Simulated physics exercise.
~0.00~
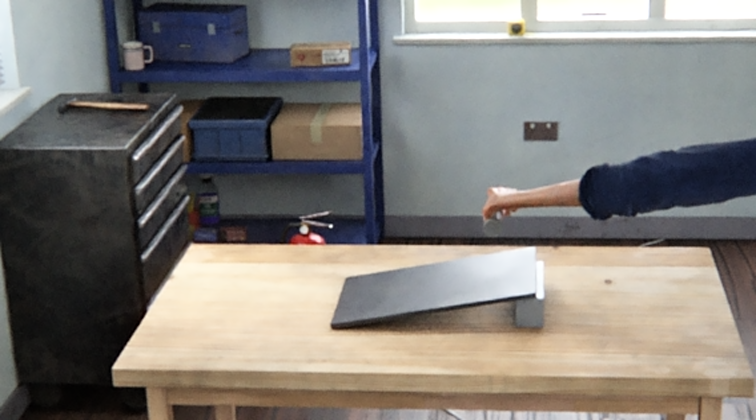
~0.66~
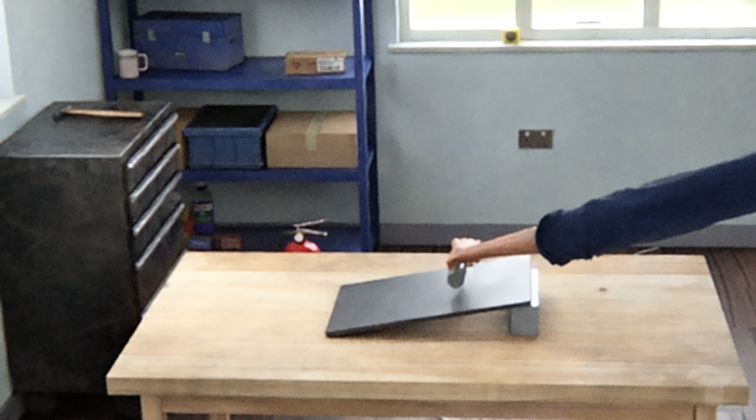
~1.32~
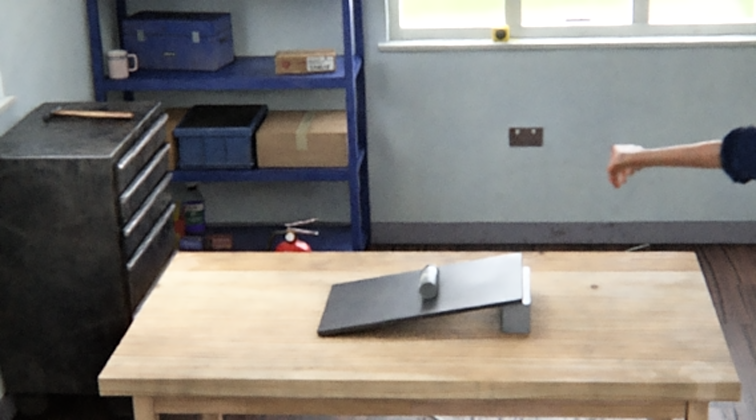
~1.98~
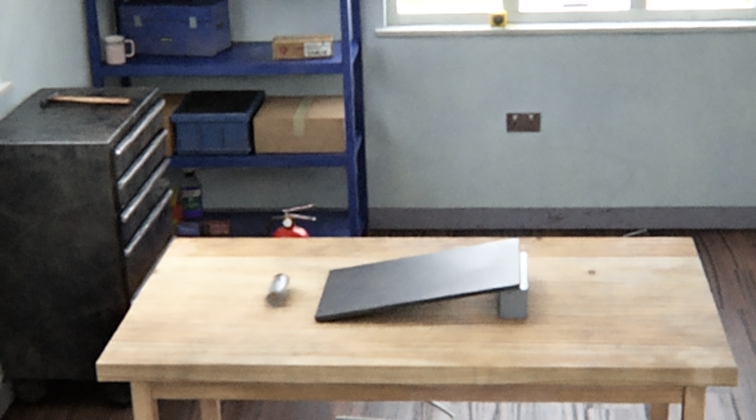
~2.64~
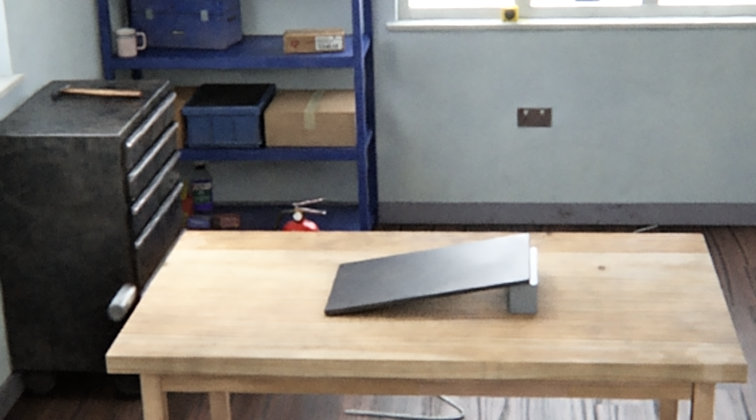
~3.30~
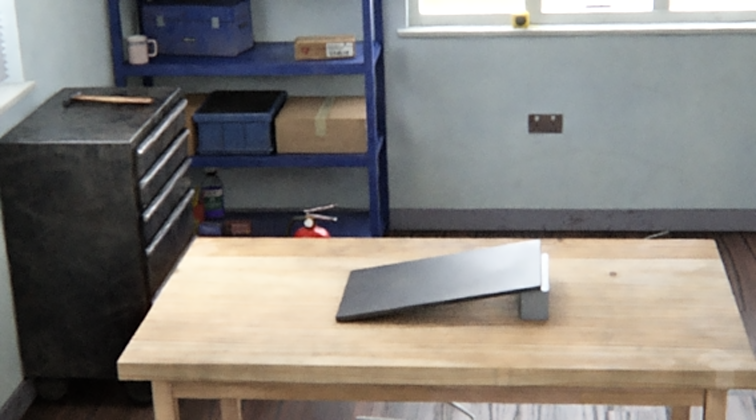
Hand setting a grey cylinder on a sloping board, then withdrawing as it rolls down leftward, crosses the table and disappears from view.
